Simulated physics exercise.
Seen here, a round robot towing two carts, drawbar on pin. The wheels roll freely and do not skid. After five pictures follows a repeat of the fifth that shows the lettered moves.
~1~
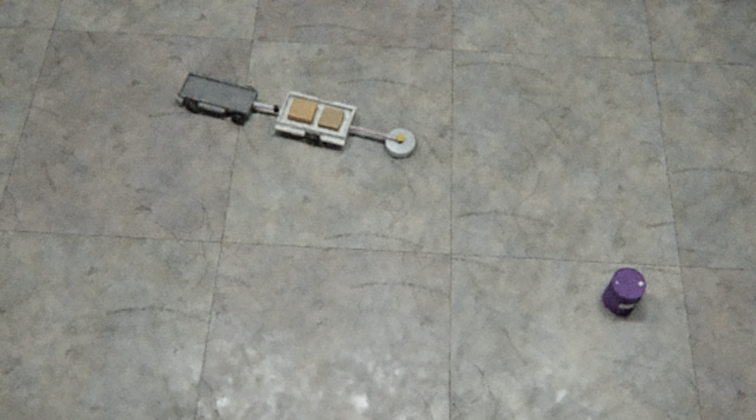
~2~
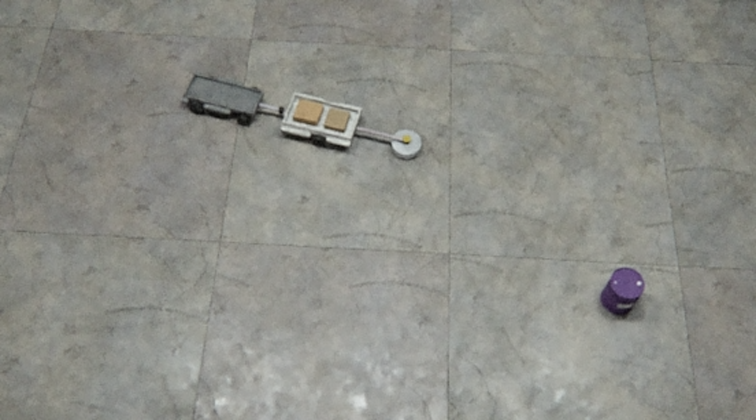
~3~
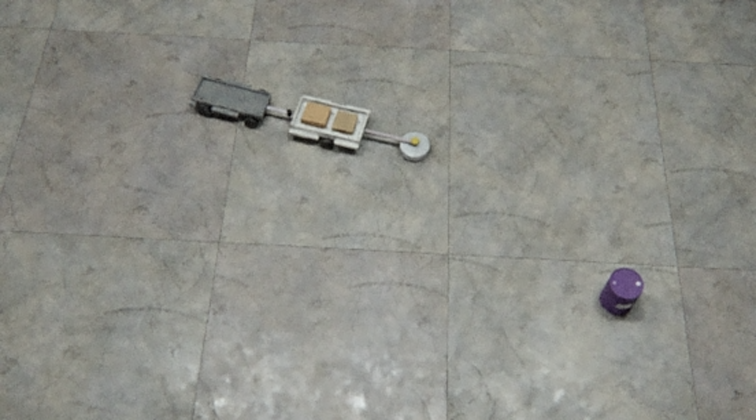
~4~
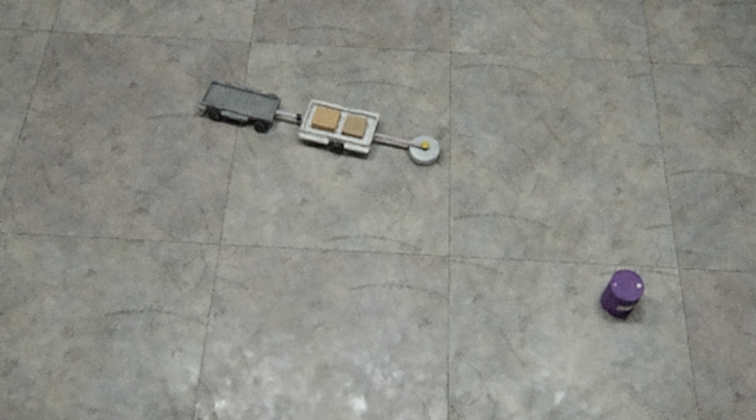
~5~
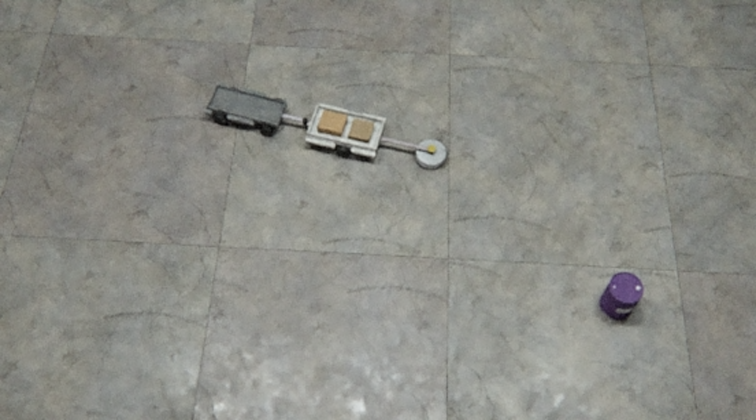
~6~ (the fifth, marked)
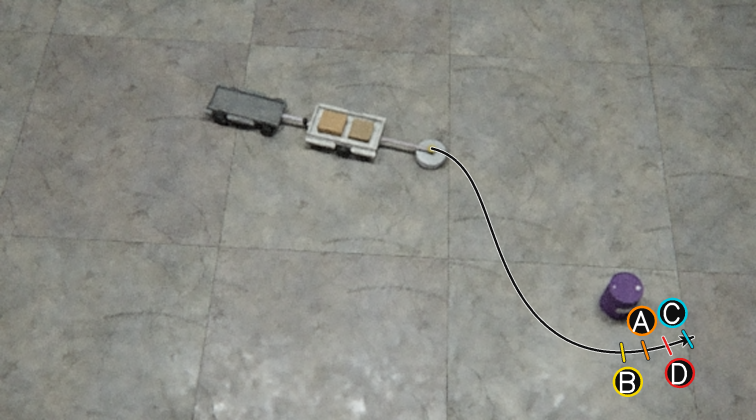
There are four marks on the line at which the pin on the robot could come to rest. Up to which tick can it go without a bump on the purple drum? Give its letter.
At A, and not beyond.
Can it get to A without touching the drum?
Yes.
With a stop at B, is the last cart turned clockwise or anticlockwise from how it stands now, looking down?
For that mark, clockwise.
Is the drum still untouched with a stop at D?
No.
On the marked copy, A at (645, 350); B at (623, 352); C at (688, 339); D at (667, 346); the route from (432, 148) via (519, 292) to (693, 337).
Taking A. A third of the way, robot (489, 231), last cart (339, 124).
Two thirds of the way, robot (544, 329), last cart (424, 171).
When it is over, robot (643, 354), last cart (472, 234); nothing has been touched.
As for the rest, B is safe but short; C is too far, the drum has been hit; D is too far, the drum has been hit.
